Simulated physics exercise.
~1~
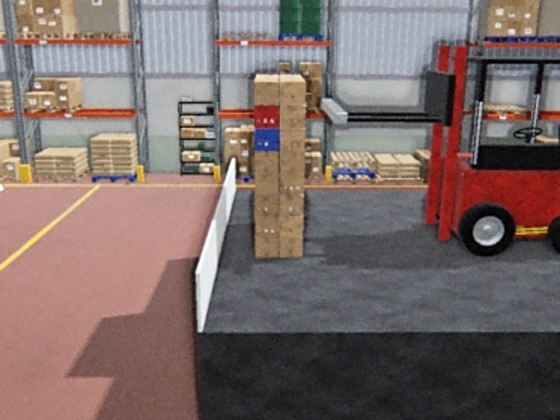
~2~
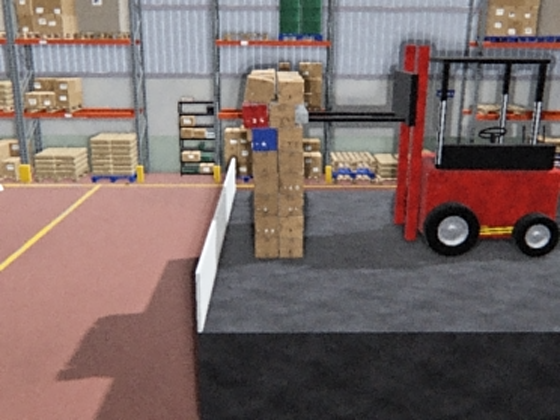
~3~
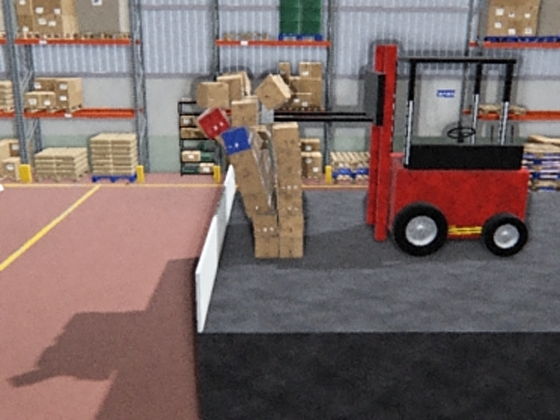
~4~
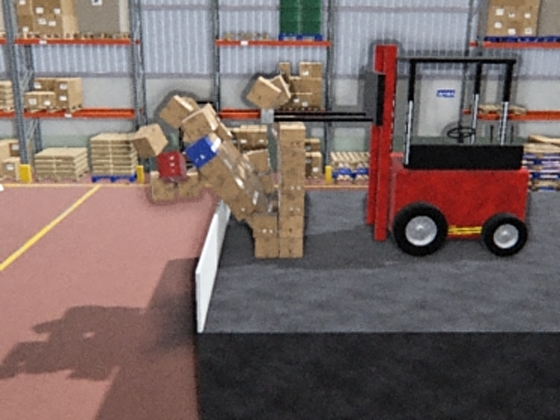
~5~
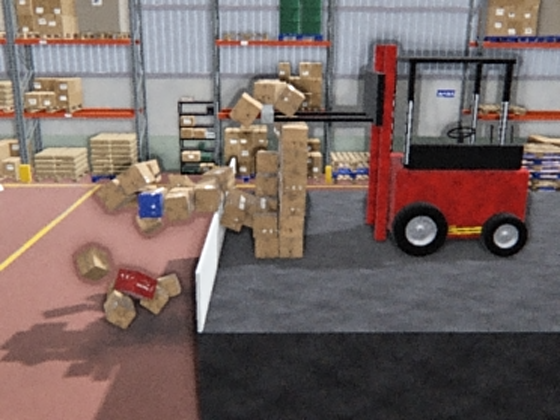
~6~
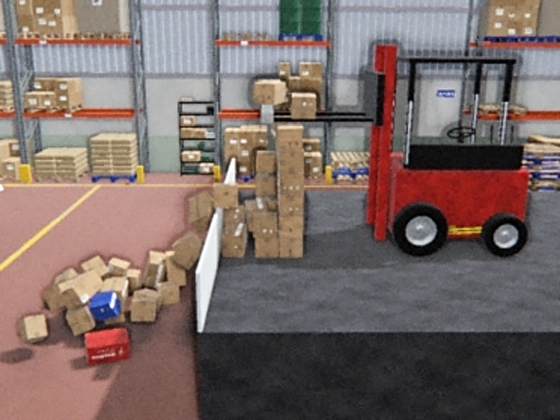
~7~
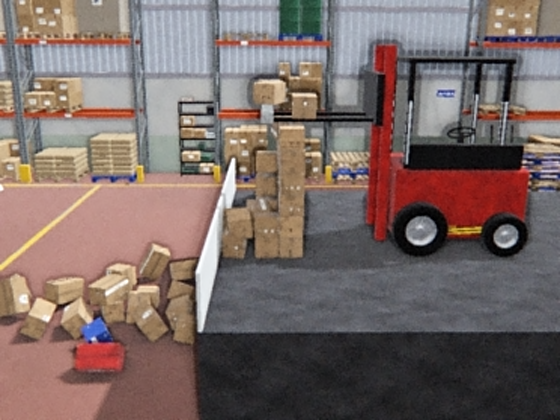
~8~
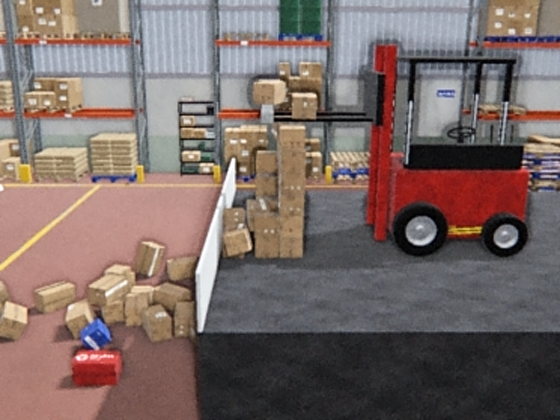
Red forklift driving left and pushing a beam into a tall carton stack, toppling many boxes off the deck while others remain.
